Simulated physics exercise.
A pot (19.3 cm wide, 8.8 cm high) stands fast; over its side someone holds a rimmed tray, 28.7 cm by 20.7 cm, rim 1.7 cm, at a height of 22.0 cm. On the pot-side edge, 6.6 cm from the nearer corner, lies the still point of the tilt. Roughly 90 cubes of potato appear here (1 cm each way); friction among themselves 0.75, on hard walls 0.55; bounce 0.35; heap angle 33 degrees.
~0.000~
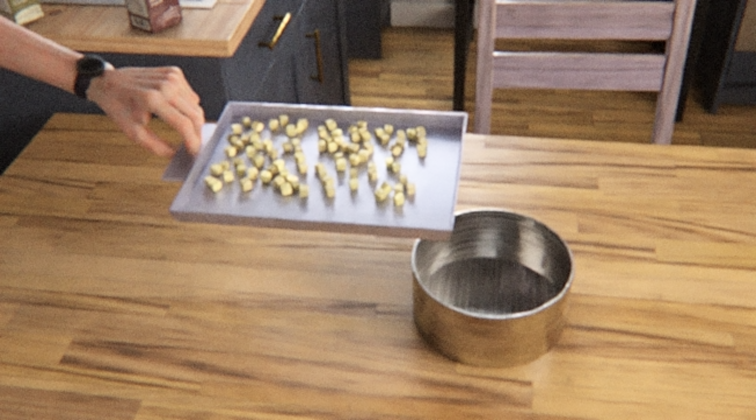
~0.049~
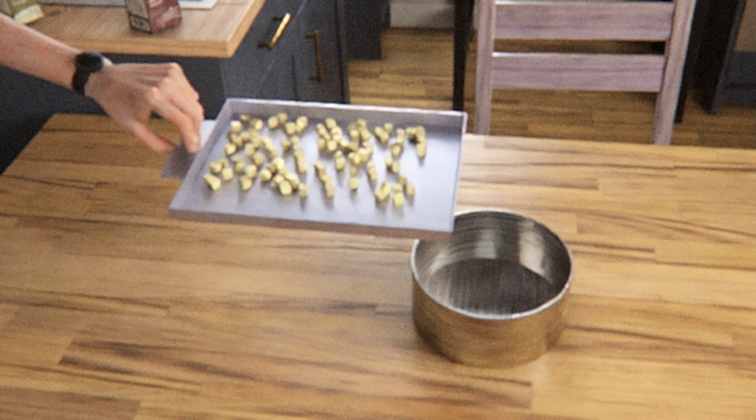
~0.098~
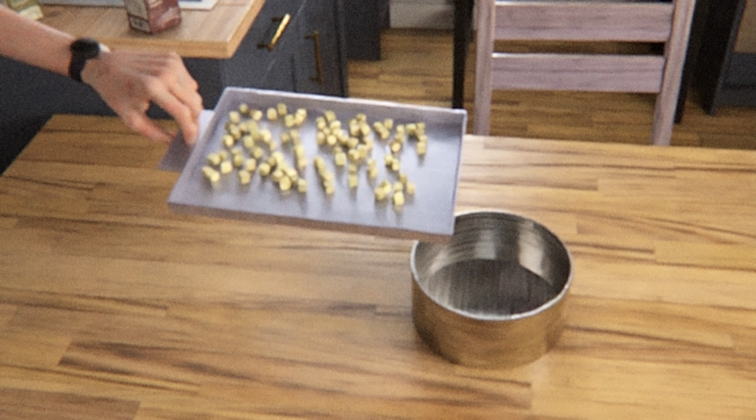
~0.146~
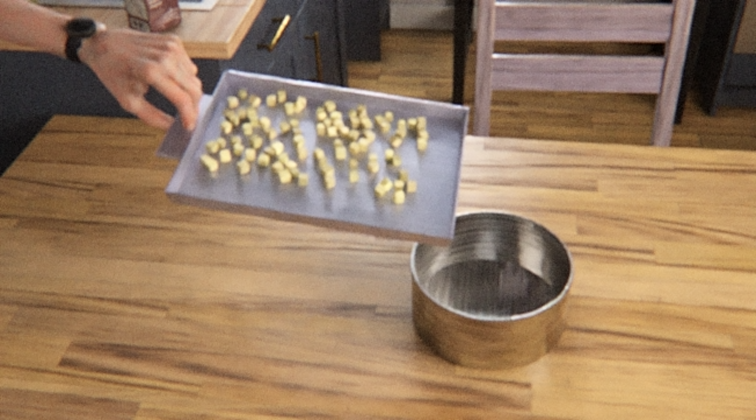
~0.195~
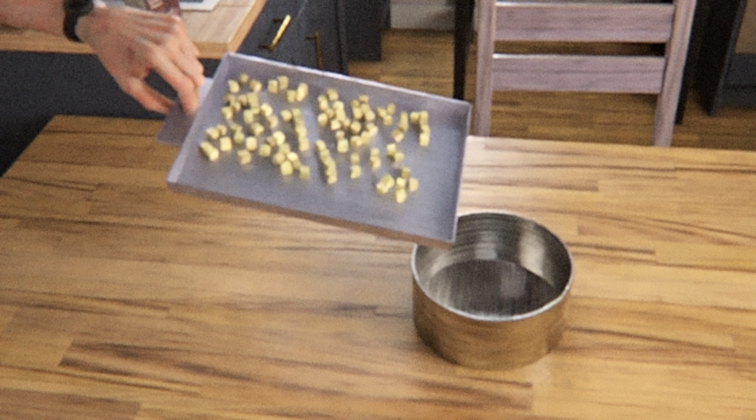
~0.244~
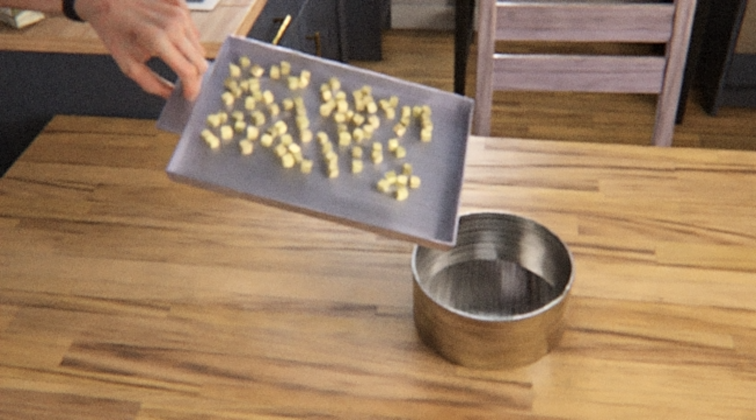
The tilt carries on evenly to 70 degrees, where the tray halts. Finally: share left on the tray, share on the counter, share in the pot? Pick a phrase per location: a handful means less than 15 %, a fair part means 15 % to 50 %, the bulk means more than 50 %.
Tray: A fair part, counter: The bulk, pot: A handful.
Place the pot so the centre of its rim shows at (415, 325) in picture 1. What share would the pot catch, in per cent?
Close to 40 in a hundred.
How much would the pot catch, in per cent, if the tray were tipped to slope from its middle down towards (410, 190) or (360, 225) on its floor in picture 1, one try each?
Near 25 and 0 per cent, in that order.
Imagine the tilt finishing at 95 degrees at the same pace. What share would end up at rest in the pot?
That would be around 5 percent.
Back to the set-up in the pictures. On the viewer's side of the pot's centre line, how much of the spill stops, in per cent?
100 %.
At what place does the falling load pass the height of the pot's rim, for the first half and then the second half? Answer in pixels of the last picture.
First near (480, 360), later near (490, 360).
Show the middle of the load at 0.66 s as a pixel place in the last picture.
Look about (420, 192) in the last view.
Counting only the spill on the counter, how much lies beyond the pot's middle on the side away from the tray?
Some 80 per cent of the spill lies beyond the centre.
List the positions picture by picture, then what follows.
Tray tilt 0 degrees, front corners at (173, 208) and (449, 228); middle of the pieces at (322, 146); pot at (492, 259), in the first picture.
Tray tilt 1 degrees, front corners at (172, 207) and (448, 229); middle of the pieces at (321, 144), in the second picture.
Tray tilt 4 degrees, front corners at (171, 200) and (449, 232), lowest corner right front; middle of the pieces at (321, 139), in the third picture.
Tray tilt 9 degrees, front corners at (170, 190) and (449, 235), lowest corner right front; middle of the pieces at (321, 130), in the fourth picture.
Tray tilt 14 degrees, front corners at (170, 180) and (451, 239), lowest corner right front; middle of the pieces at (323, 120), in the fifth picture.
Tray tilt 19 degrees, front corners at (170, 169) and (451, 242), lowest corner right front; middle of the pieces at (325, 110); pot at (493, 261). The tray's pace is about 105 degrees a second, in the sixth picture.
Then, at 0.49 s, tilt 45 degrees; the tray holds 100 %, the pot 0 %.
Then, at 0.66 s, tilt 62 degrees; the tray holds 100 %, the pot 0 %.
Then, at 0.95 s, tilt 70 degrees; the tray holds 30 %, the pot 0 %.
In the end, at 2.2 s, tray 25 %, counter 75 %, pot 0 %.
